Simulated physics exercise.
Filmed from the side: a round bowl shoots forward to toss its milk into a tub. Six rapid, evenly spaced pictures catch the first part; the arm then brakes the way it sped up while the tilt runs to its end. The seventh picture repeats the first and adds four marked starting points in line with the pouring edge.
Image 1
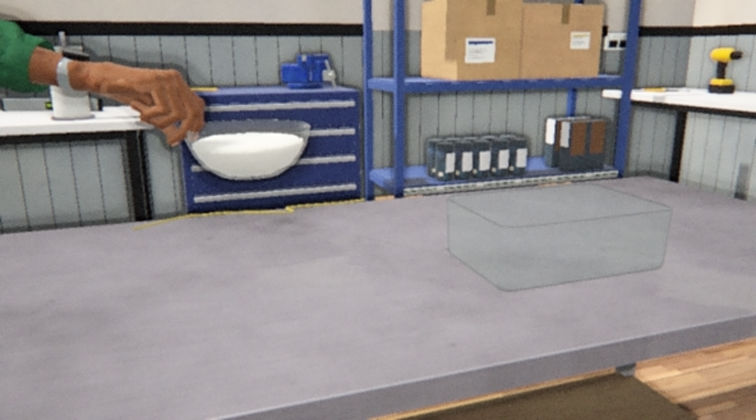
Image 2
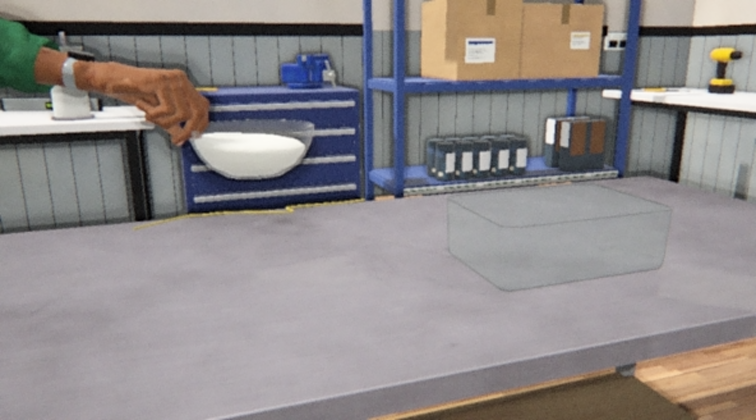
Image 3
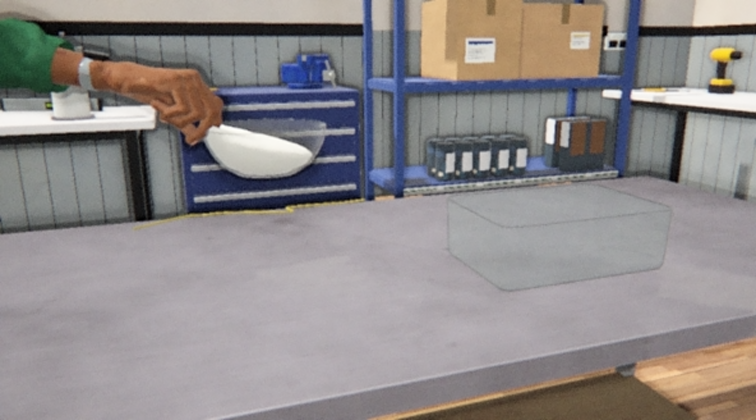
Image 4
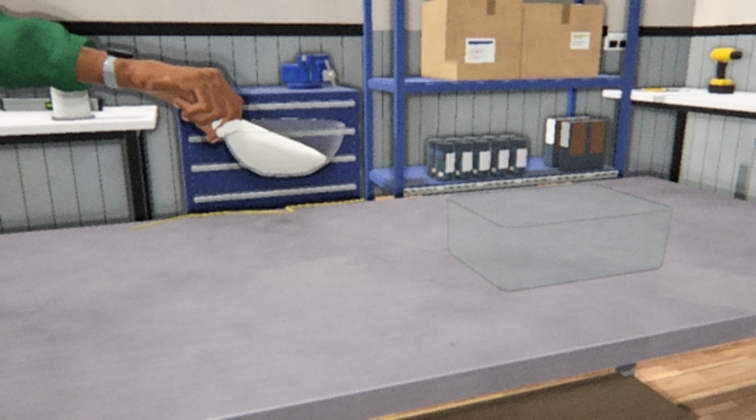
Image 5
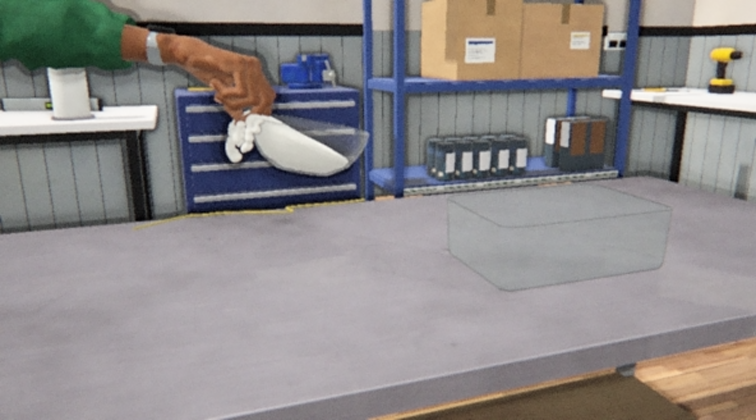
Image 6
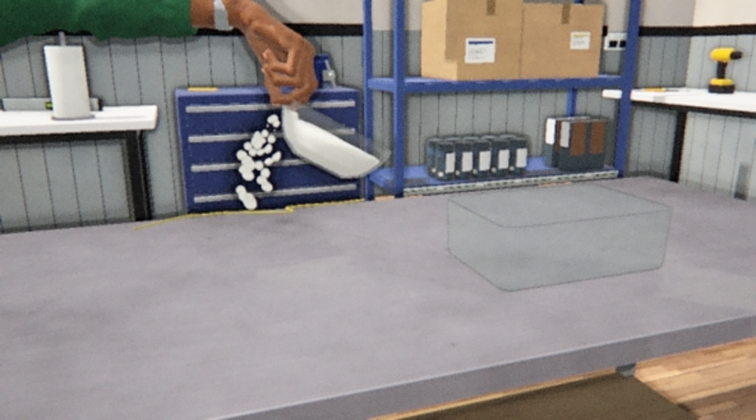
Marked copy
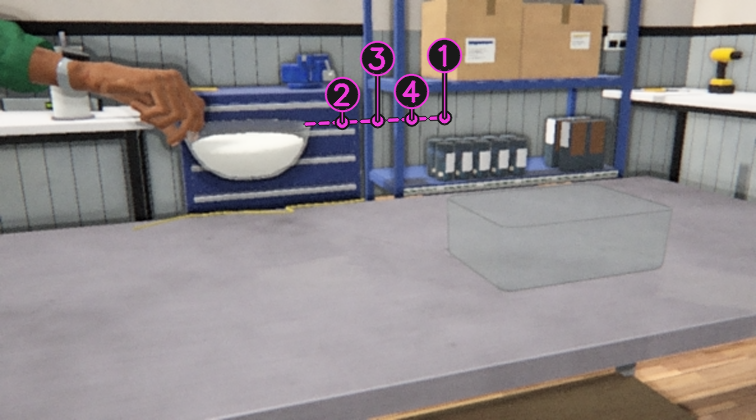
A hand in a green sleeve holds a clear round bowl of white milk at the left of a workshop, seen from the side across a grey tabletop. An empty transparent tub sits on the table at right, before a blue drawer cabinet and blue shelving with cardboard boxes. The bowl moves right, slowly then faster, tilting as white blobs spill over its left rim, while the camera stays still.
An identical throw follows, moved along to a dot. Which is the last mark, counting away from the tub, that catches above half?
Place 2 just does it.
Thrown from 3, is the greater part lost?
No.
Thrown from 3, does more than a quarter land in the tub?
Yes.
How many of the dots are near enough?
All four.
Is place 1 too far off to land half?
No, that is safe.
In magenta, 1 at (444, 117); 2 at (342, 122); 3 at (377, 120); 4 at (411, 119).
With 1, about 76 % lands in the tub, 10 % falls short and 14 % goes beside or beyond.
With 2, about 68 % lands in the tub, 25 % falls short and 6 % goes beside or beyond.
With 3, about 82 % lands in the tub, 8 % falls short and 10 % goes beside or beyond.
With 4, about 72 % lands in the tub, 7 % falls short and 20 % goes beside or beyond.
